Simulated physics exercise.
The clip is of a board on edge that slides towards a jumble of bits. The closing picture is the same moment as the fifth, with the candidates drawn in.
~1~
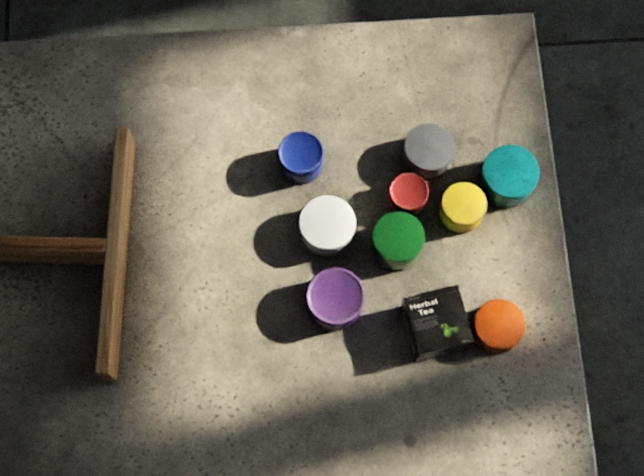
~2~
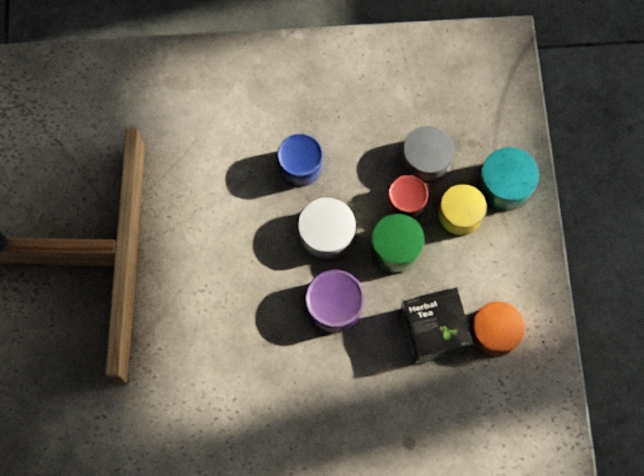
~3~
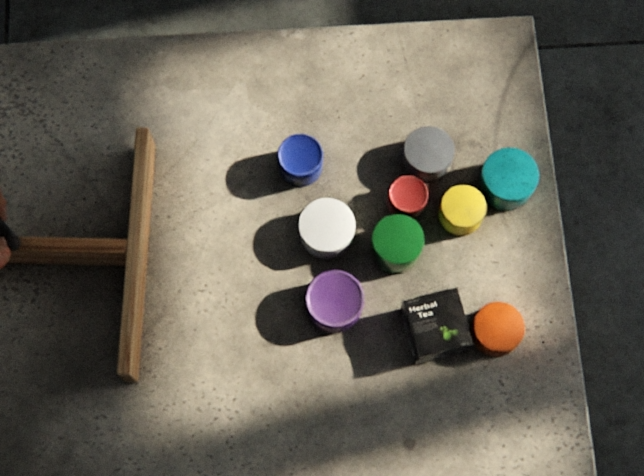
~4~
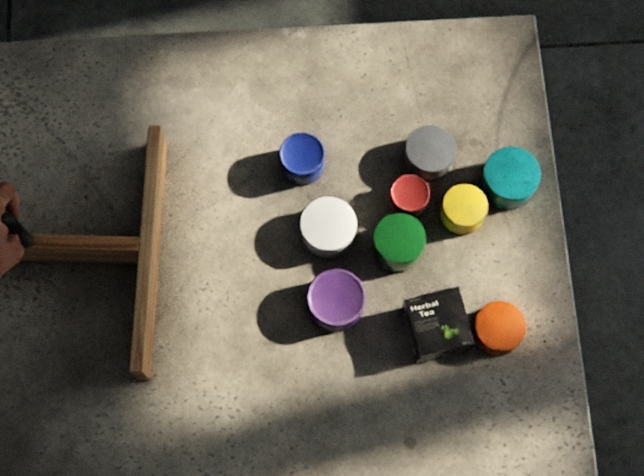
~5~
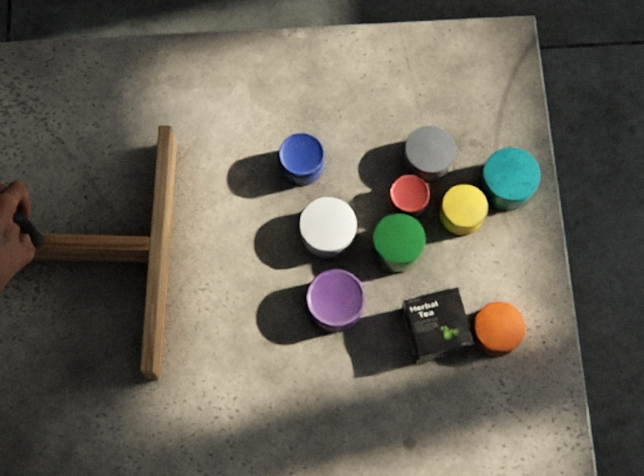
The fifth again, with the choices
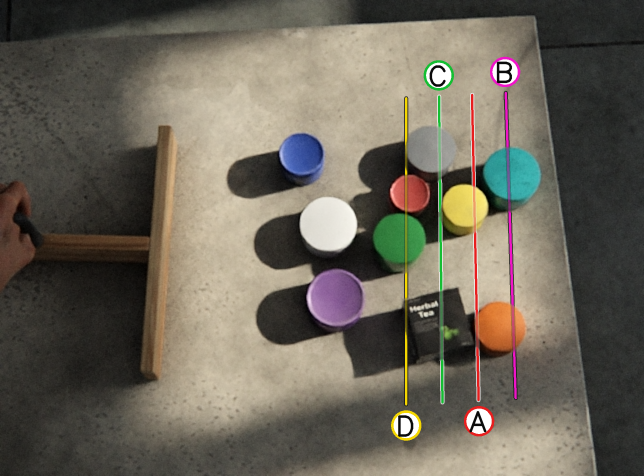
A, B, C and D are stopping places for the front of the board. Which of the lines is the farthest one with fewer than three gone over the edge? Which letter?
As far as mark A.
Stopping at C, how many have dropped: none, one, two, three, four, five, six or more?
The count is none.
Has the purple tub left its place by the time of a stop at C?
Yes.
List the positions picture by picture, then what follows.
In the first picture, grey pot (429, 152); orange tin (498, 327); turquoise pot (509, 176).
In the second picture, board (122, 247); white pot (327, 229).
In the third picture, board (134, 246); yellow tin (462, 211).
In the fourth picture, board (146, 244); blue jar (302, 160).
In the fifth picture, board (156, 243); green pot (398, 244); grey pot (429, 154); orange tin (498, 330).
On the marked copy, A at (475, 241); B at (511, 239); C at (441, 243); D at (406, 245).
Following A. Soon after the start, board (272, 237); turquoise pot (509, 179); orange tin (498, 330).
Later, board (387, 231); orange tin (525, 342); yellow tin (475, 214).
In the end, board (476, 226); turquoise pot (550, 161); orange tin (567, 368); none fallen.
As for the rest, B drops four; C is within the limit but short; D is within the limit but short.
